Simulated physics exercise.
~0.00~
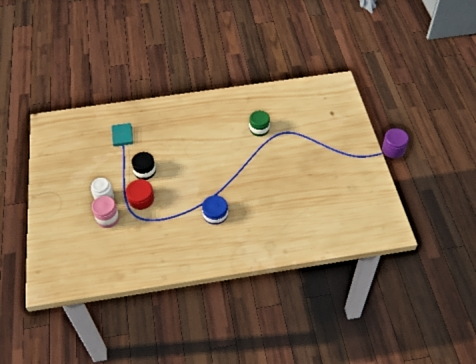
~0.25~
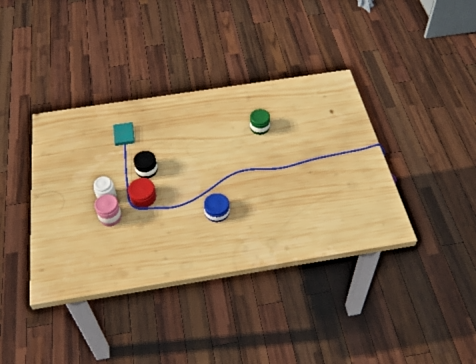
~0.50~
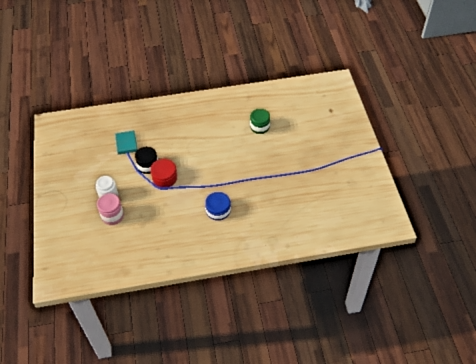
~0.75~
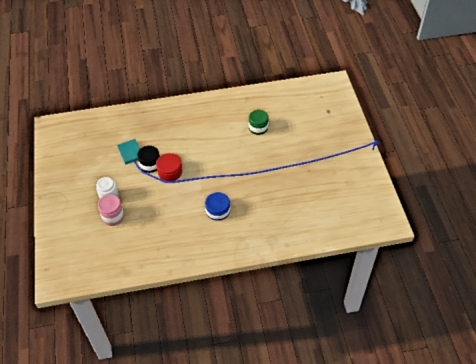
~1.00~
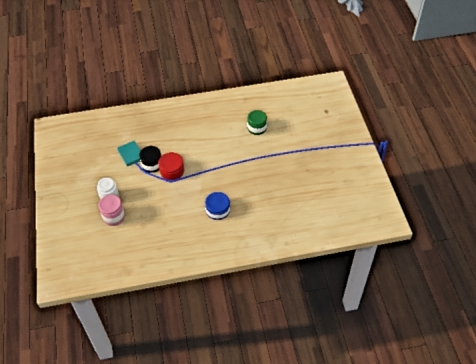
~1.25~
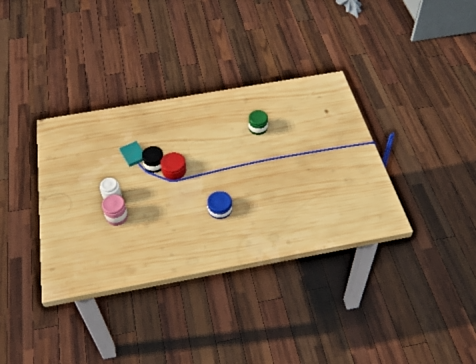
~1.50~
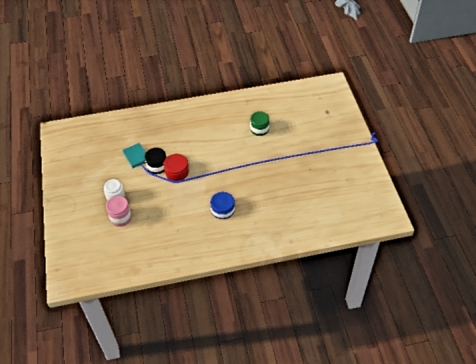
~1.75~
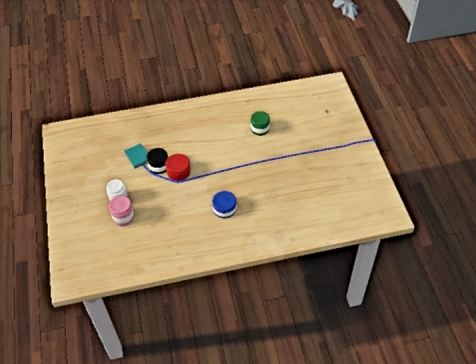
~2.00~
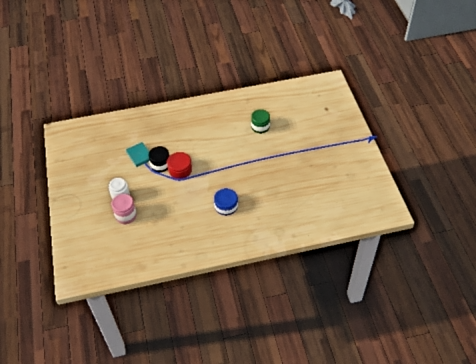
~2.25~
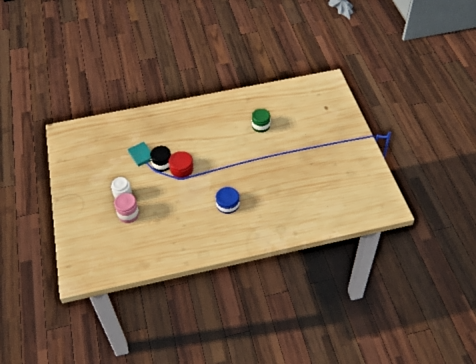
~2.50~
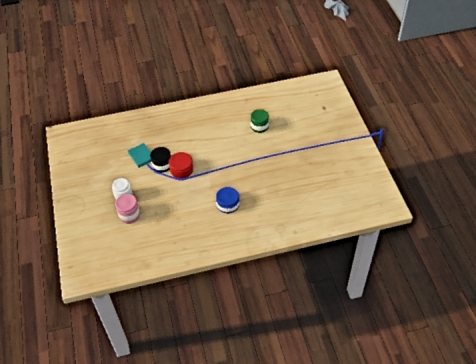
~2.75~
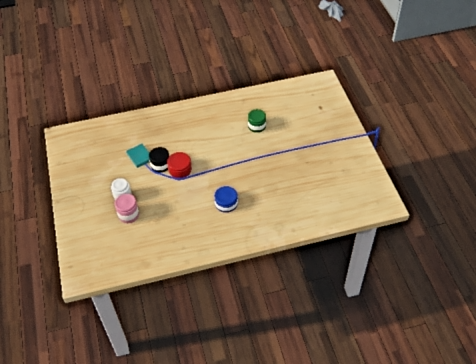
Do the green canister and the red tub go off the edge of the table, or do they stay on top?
Both stay on top of the table. The red tub is shifted by the cable but remains up there, and the green canister stays in its place.
